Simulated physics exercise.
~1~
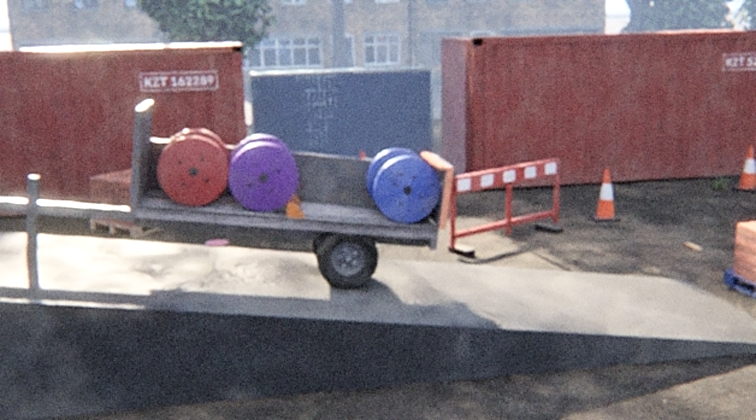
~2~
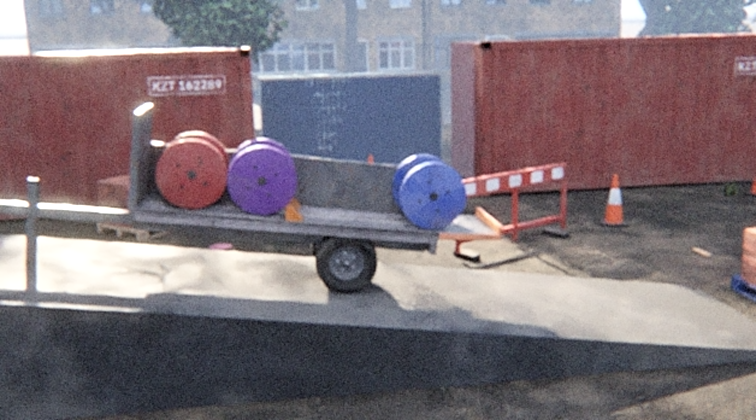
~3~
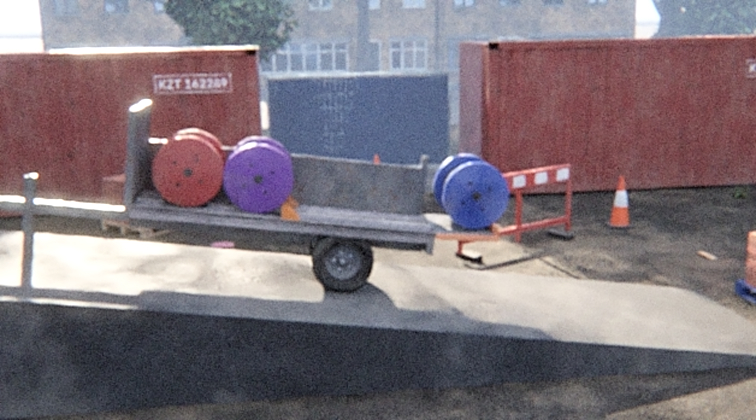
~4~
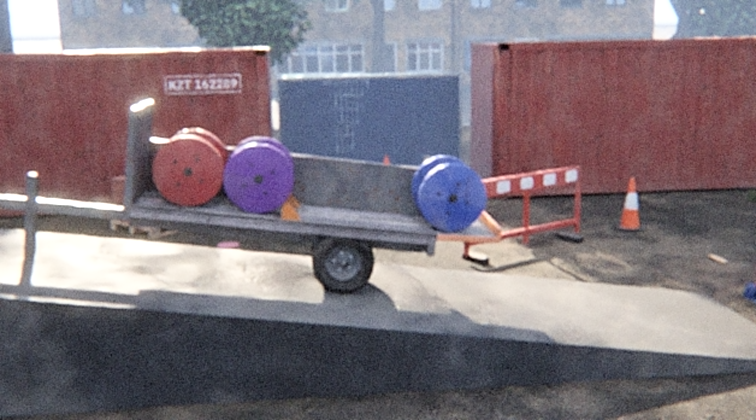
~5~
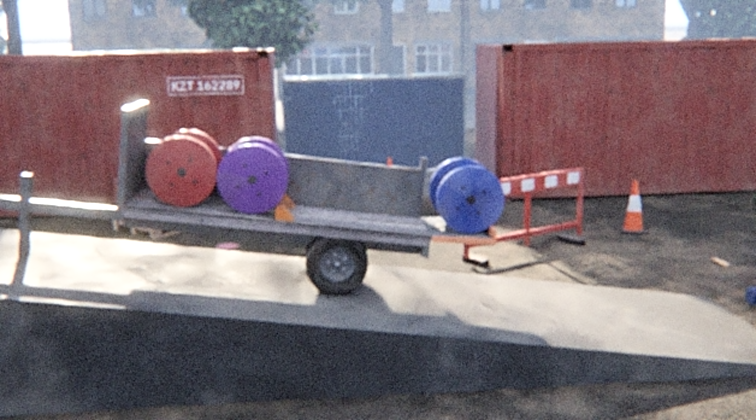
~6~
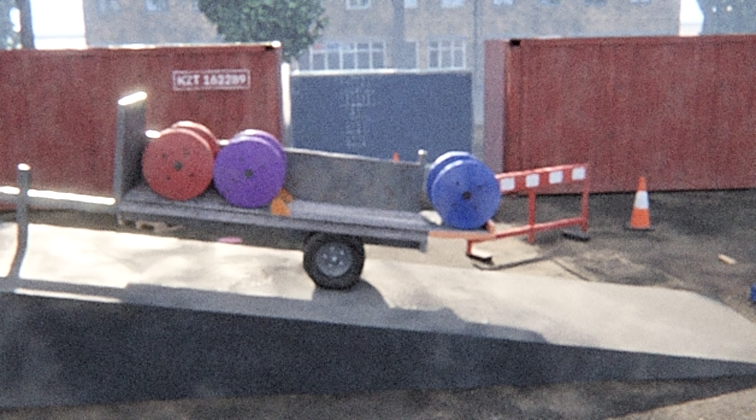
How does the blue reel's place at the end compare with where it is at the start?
At the start the blue reel stands on the trailer bed just inside the raised tailgate, and by the end it is farther right, resting on the lowered gate.
